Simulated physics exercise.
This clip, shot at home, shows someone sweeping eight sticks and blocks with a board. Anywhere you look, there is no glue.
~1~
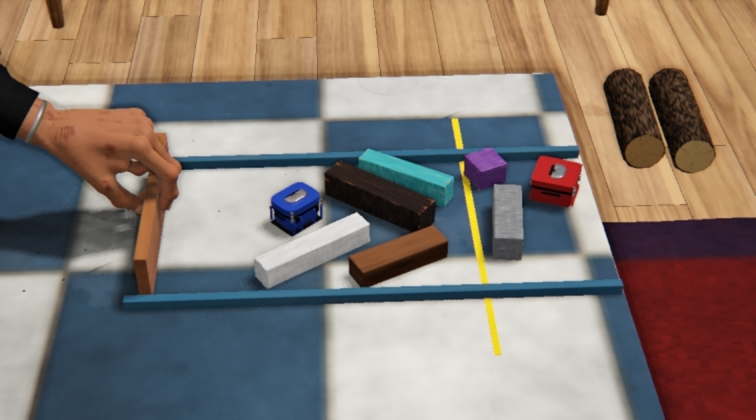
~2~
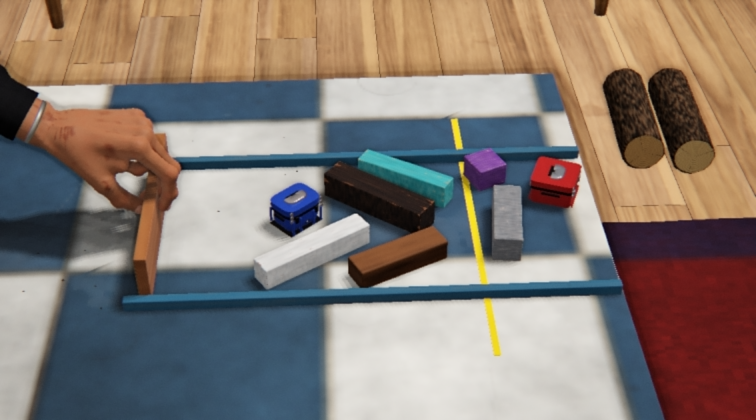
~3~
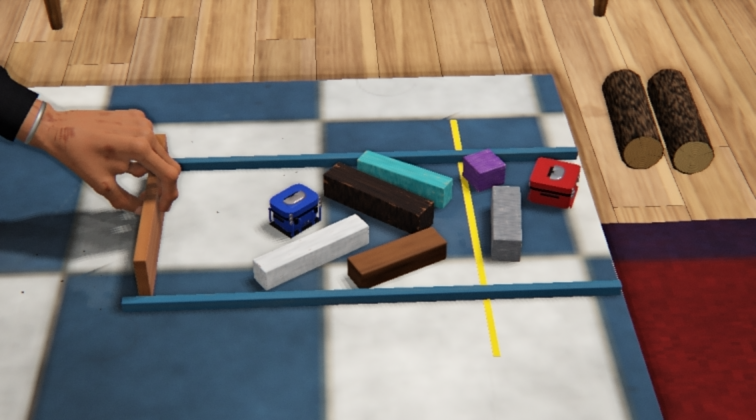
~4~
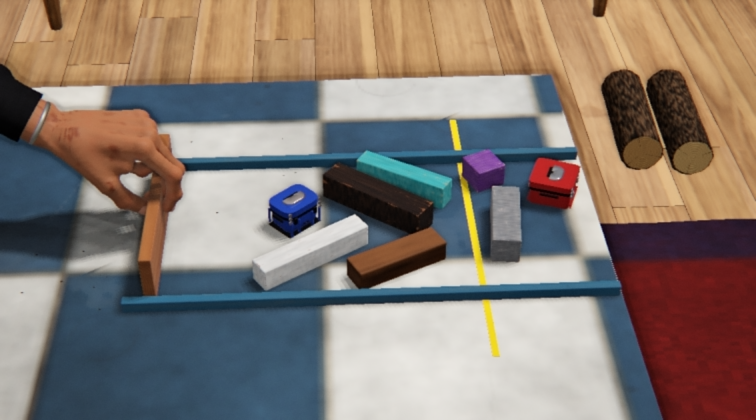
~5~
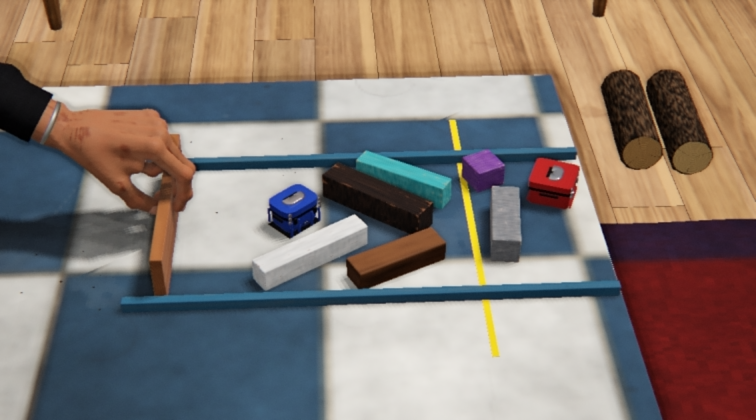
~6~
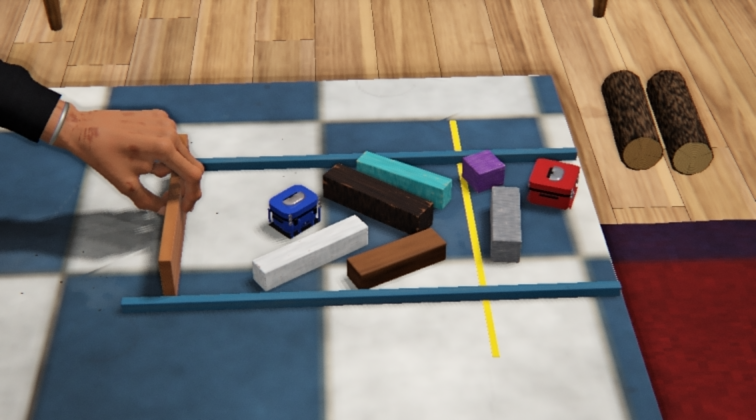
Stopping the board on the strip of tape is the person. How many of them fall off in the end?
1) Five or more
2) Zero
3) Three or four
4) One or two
Option 2: Zero.
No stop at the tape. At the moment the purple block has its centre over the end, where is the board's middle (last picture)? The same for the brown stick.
The middle is at (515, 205) when it's the purple block, and at (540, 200) when it's the brown stick.
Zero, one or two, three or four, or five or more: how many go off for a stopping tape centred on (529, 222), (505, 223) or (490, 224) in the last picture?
Place one: Either three or four; place two: Just one or two; place three: Either one or two.
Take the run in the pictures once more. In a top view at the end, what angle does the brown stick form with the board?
It sits some 25° out of line.
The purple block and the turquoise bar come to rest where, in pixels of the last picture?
First object: (538, 165); second object: (514, 173).
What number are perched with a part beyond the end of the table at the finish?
Number: 2.
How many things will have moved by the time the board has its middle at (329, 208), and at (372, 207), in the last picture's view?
I count 4 first and 5 after.
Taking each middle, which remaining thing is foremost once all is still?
The red case.
Soon after, none off yet; red case at rest near (554, 185); grey bar at rest near (505, 224); purple block at rest near (483, 171).
Then, none off yet; red case at rest near (554, 185); grey bar at rest near (509, 224); purple block at rest near (483, 171).
At rest, the number that fall off is zero.
